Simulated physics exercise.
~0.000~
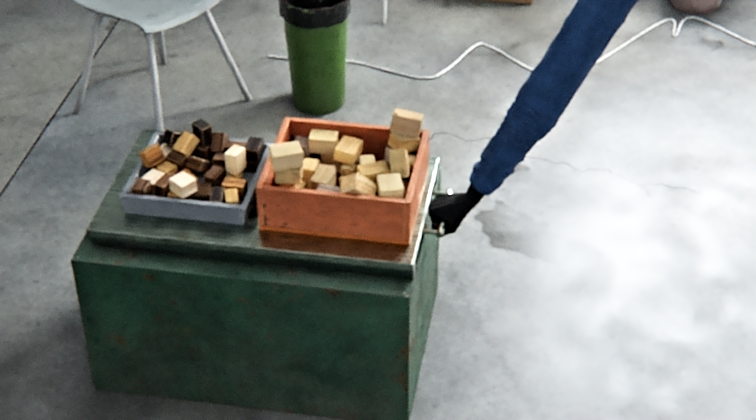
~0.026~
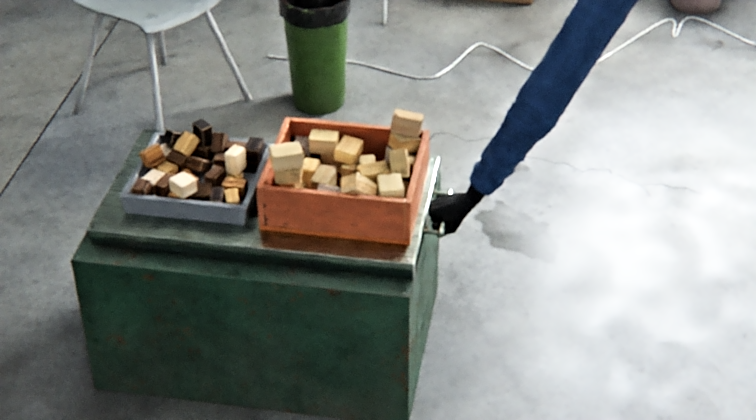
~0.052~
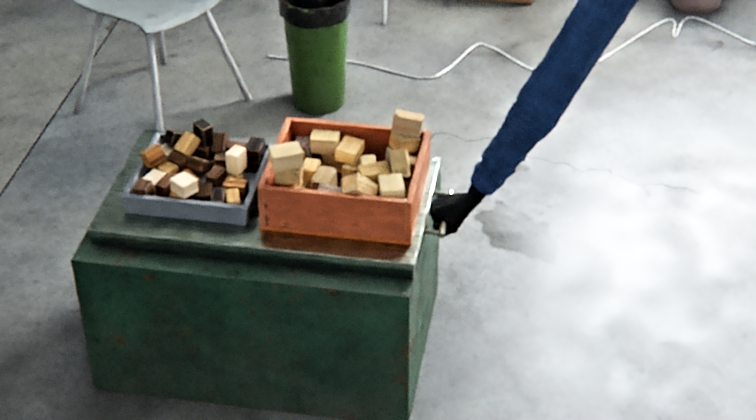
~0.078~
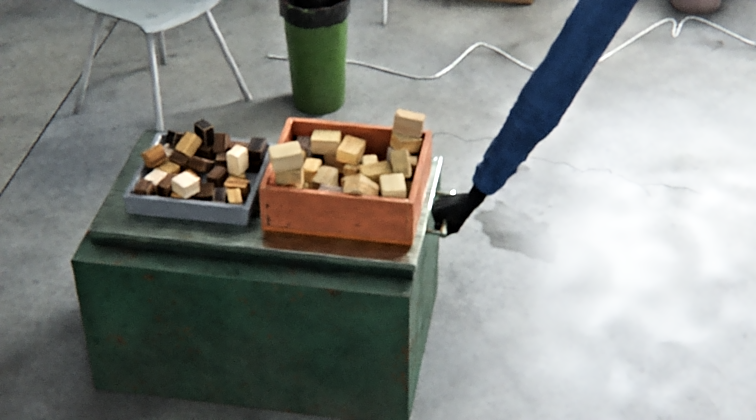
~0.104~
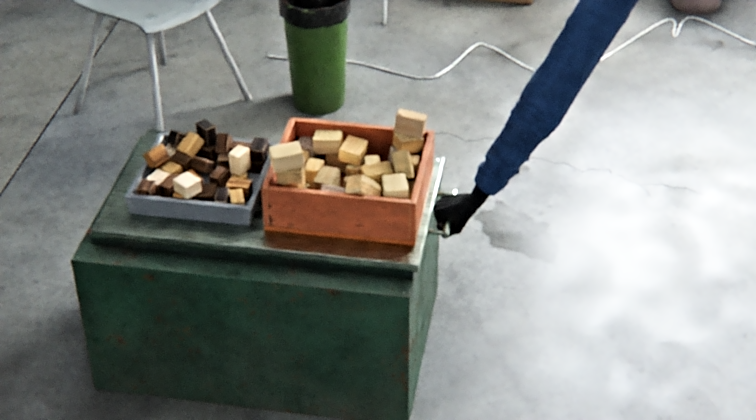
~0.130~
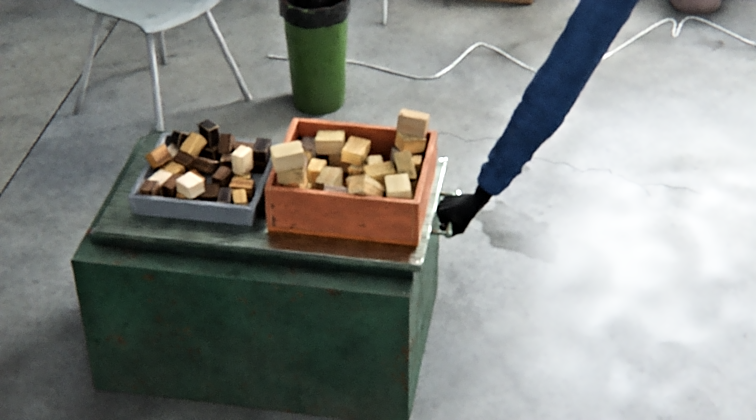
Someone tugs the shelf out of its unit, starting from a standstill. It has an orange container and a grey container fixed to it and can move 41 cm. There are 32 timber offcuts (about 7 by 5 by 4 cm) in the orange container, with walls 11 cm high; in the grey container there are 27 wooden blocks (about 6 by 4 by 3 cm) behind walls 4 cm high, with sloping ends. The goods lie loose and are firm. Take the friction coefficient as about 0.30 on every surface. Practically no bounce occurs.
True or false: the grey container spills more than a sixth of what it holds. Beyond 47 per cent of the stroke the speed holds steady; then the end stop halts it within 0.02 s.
False.
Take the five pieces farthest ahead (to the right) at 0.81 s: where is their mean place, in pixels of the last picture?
I'd put their middle close to (578, 197).
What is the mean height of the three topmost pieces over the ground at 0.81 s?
About 62 cm up.
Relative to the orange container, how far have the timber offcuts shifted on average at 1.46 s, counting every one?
On average they end up some 4 cm further right.
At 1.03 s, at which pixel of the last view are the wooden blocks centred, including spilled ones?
Centre: About (360, 187) px.
After 0.61 s, end of travel.
After 0.69 s, 2 of 32 out of the orange container and 0 of 27 out of the grey container.
After 0.81 s, 2 of 32 out of the orange container and 0 of 27 out of the grey container.
After 1.03 s, 2 of 32 out of the orange container and 1 of 27 out of the grey container.
Final count (at 1.46 s), 2 of 32 out of the orange container and 1 of 27 out of the grey container. Asked share, 1 of 27, 4 per cent.
